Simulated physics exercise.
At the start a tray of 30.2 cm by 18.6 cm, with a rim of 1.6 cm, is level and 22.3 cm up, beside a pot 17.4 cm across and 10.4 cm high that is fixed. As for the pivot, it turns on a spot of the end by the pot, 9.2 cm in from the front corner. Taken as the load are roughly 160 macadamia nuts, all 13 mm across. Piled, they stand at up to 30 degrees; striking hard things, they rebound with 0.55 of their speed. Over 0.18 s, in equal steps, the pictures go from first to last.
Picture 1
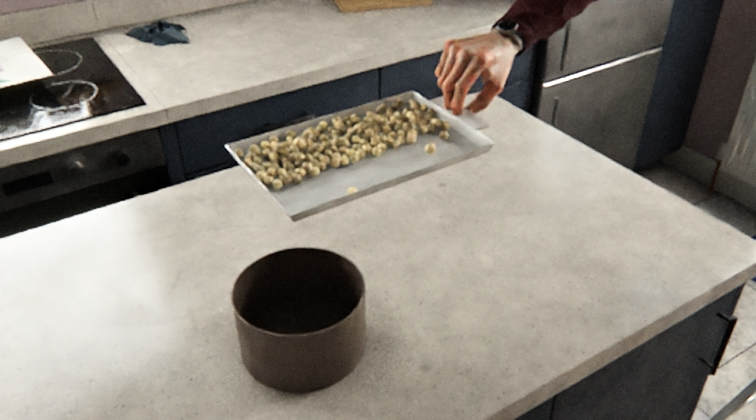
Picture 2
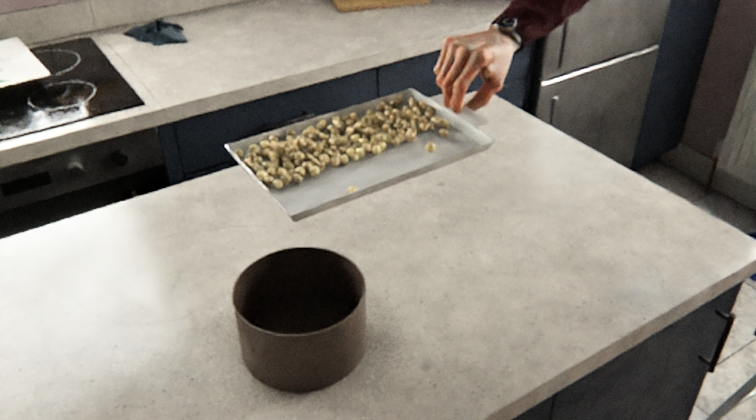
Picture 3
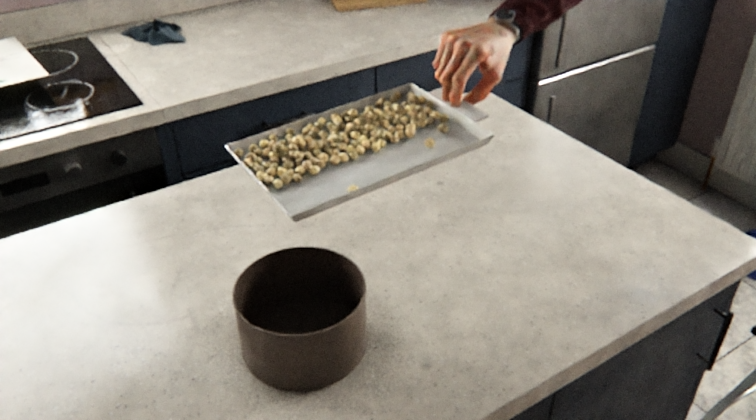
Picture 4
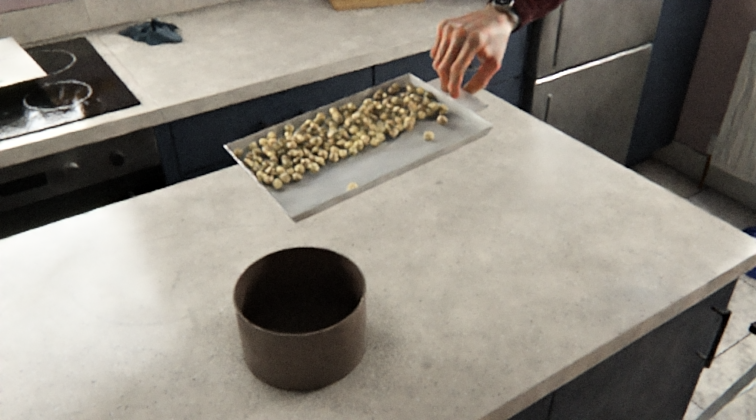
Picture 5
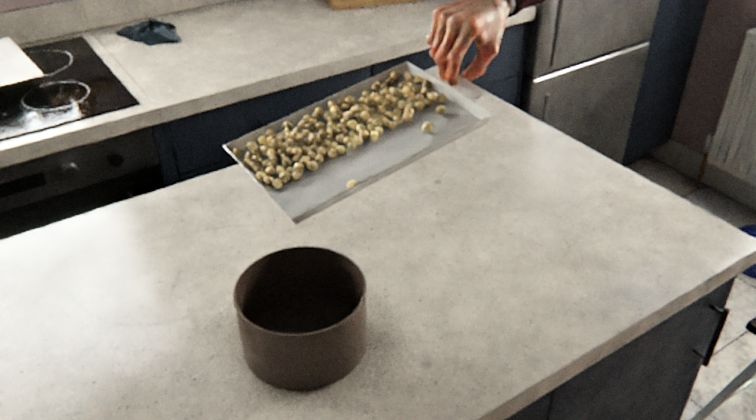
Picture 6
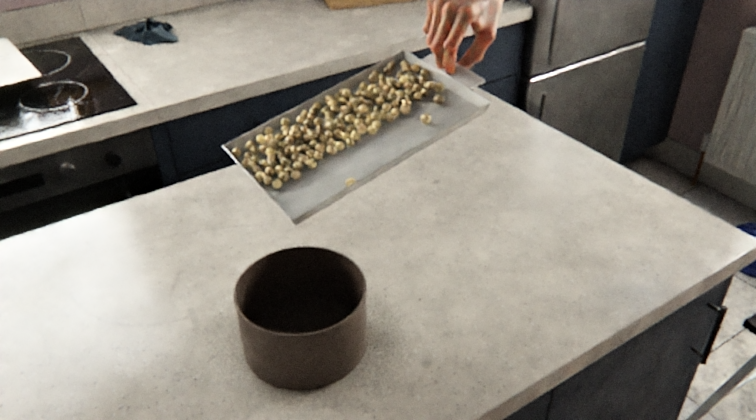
A hand slowly raises the far end of a tray of nuts behind a brown pot.
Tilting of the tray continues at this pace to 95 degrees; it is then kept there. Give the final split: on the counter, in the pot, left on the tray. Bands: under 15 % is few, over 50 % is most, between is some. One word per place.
Counter: Most, pot: Some, tray: Few.
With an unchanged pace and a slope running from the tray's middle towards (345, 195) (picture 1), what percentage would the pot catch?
Roughly 90 percent of them.
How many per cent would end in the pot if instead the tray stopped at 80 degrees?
You'd end up with some 40 % in the pot.
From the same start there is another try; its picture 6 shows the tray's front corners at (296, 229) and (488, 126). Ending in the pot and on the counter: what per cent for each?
Pot 80, counter 20.
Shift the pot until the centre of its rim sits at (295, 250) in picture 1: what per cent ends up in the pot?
It would come to around 5 percent.
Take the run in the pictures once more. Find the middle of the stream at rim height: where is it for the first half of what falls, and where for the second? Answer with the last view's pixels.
Around (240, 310), then (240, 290).
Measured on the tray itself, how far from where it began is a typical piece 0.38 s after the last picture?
About 9 cm.
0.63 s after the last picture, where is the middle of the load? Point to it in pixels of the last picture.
Estimated centre of load: Around (244, 245).
Then, 0.38 s after the last picture, tilt 52 degrees; the tray holds 100 %, the pot 0 %.
Then, 0.63 s after the last picture, tilt 79 degrees; the tray holds 35 %, the pot 5 %.
Then, 1.00 s after the last picture, tilt 95 degrees; the tray holds 0 %, the pot 40 %.
In the end, counter 60 %, pot 40 %, tray 0 %.
